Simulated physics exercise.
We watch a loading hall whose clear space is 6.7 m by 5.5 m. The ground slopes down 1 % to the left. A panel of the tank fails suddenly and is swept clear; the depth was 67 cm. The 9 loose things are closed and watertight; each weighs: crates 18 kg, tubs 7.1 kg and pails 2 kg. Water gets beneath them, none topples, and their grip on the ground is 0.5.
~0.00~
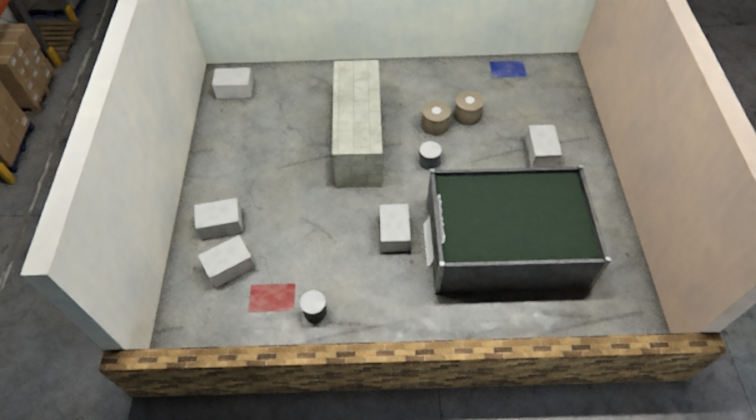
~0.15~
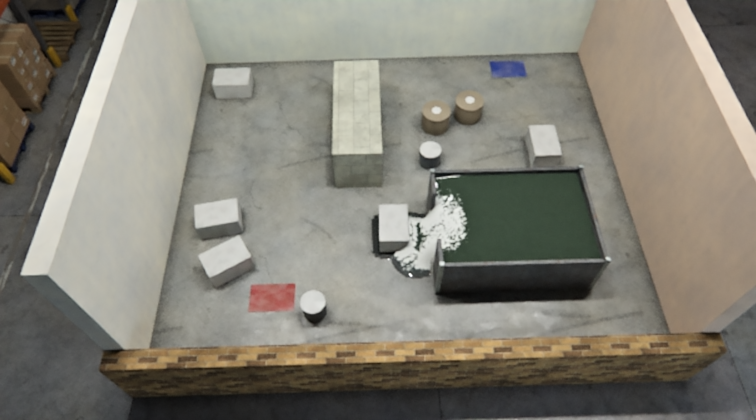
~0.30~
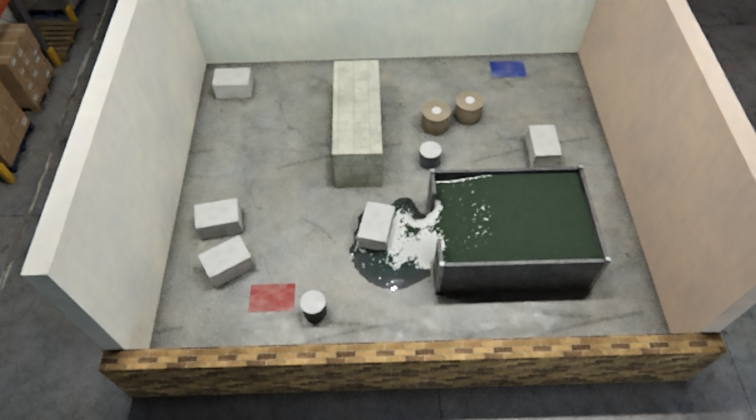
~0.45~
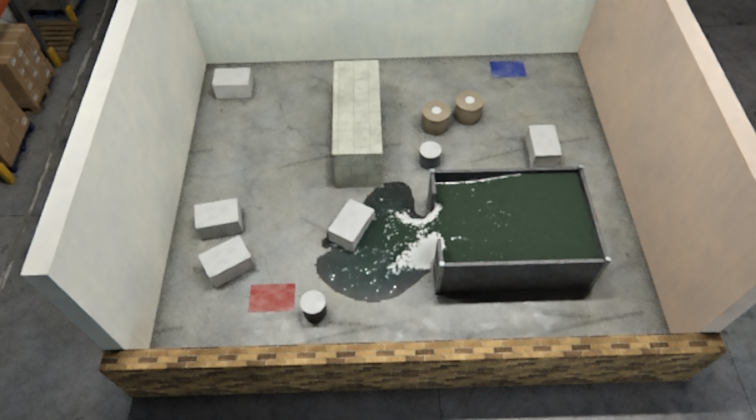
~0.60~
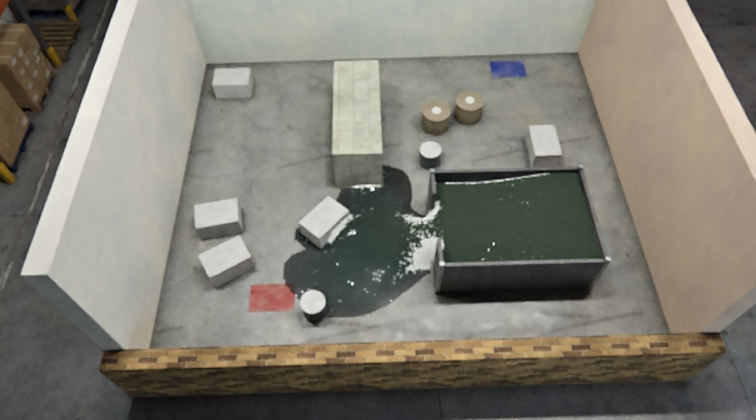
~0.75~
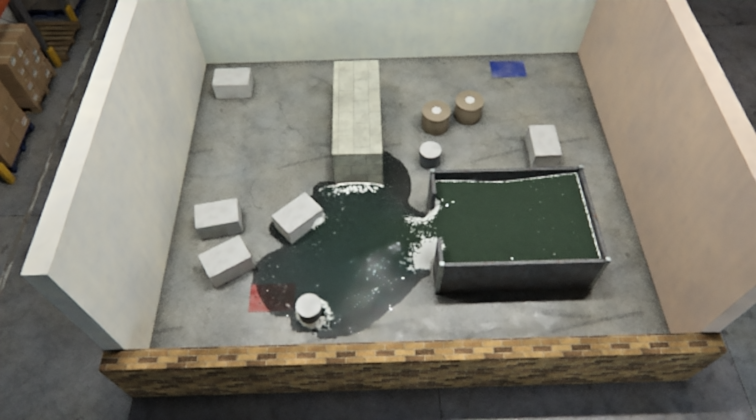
Dark water pours from the tank's open left side, spreads across the floor and pushes a crate left.
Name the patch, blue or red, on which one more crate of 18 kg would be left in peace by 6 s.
On the blue patch.
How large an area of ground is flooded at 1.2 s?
About 11.0 m2.
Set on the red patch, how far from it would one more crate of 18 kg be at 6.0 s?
About 140 cm.
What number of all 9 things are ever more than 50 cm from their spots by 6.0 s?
5 of them.
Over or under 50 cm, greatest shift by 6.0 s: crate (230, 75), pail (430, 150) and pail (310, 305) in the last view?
In that order: More, under, over.
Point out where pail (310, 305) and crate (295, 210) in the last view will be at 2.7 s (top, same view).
Around (154, 302) and (206, 113).
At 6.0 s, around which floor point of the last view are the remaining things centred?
Around (370, 127).
After 1.2 s on blue it would be 0 cm off in 0 cm of water; on red it would be 38 cm off in 6 cm of water.
After 2.7 s on blue it would be 0 cm off in 0 cm of water; on red it would be 104 cm off in 23 cm of water.
After 4.2 s on blue it would be 0 cm off in 0 cm of water; on red it would be 90 cm off in 14 cm of water.
After 6.0 s on blue it would be 0 cm off in 1 cm of water; on red it would be 135 cm off in 12 cm of water.
